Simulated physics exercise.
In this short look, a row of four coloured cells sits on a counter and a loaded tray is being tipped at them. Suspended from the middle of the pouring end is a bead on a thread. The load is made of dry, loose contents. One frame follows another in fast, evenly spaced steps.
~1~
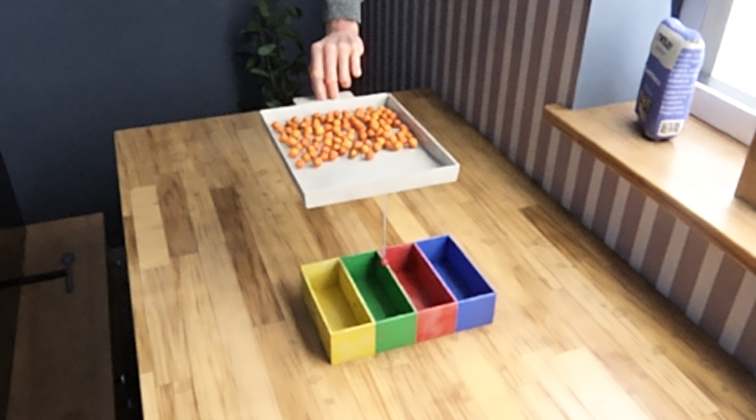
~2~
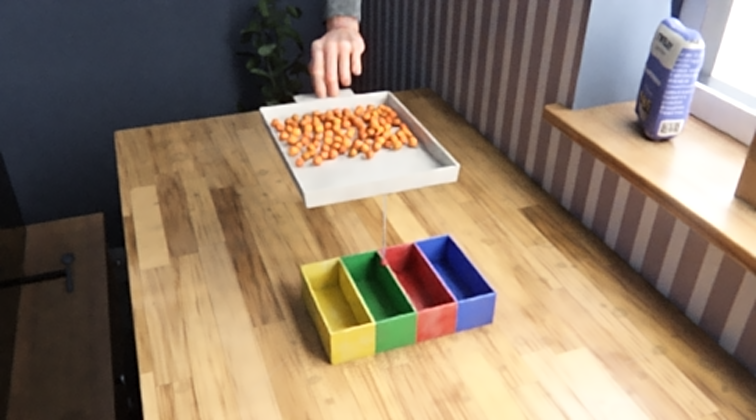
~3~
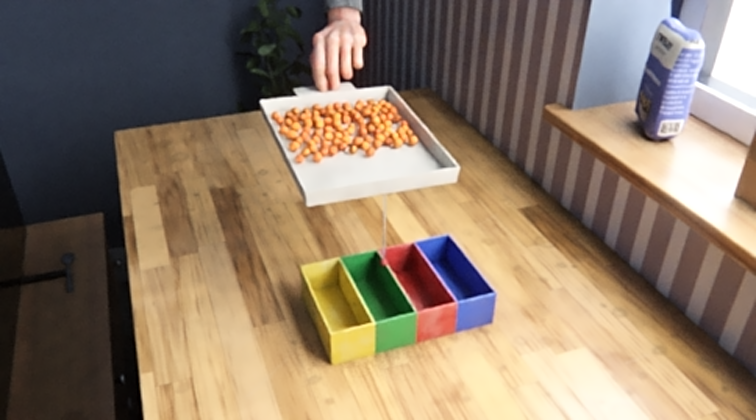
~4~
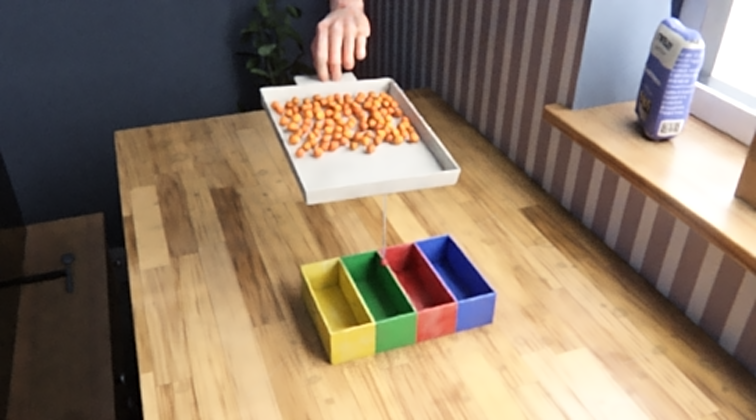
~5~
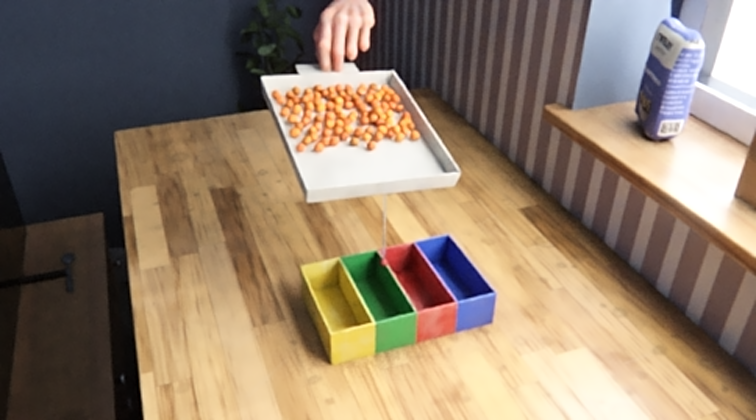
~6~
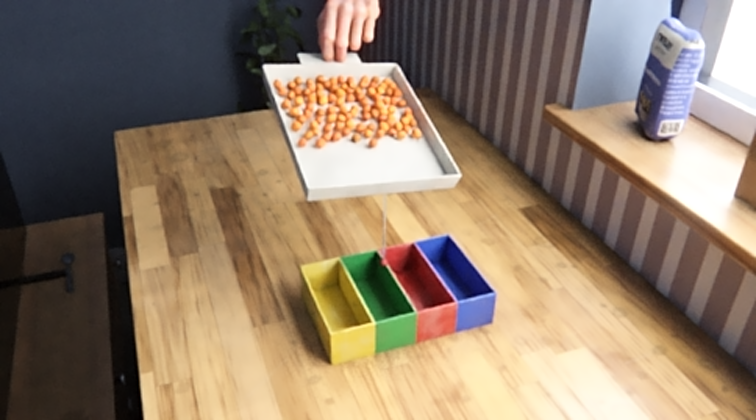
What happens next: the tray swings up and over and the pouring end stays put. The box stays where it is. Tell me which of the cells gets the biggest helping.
The biggest helping lands in the blue cell.
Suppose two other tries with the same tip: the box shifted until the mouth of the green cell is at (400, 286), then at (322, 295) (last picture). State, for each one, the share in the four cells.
First case around 100 %, second case around 20 %.
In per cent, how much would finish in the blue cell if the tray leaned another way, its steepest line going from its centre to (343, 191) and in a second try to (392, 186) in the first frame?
0 % and 40 %.
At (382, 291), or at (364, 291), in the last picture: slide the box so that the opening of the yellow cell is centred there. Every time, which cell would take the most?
The first try: That red cell. The second: That red cell.
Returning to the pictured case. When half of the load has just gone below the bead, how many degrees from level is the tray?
110 degrees.
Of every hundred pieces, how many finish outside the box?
Roughly 10 in a hundred.
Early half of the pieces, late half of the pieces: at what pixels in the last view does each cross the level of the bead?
Points: About (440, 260), then about (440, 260).
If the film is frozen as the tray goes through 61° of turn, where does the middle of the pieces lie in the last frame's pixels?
Somewhere around pixel (418, 157) in the last picture.
Soon, tray tipped steeply; nearly all on the tray; a stray few falling or outside the box.
A while on, tray tipped right over; most on the tray; a small part in the blue cell; a small part in the red cell; a small part falling or outside the box.
Towards the end, tray tipped past a quarter turn; about half in the blue cell; about a third in the red cell; a small part in the green cell; a small part falling or outside the box.
Finally, tray tipped past a quarter turn; about half in the blue cell; about a third in the red cell; a small part in the green cell; none in the yellow cell; a small part outside the box.
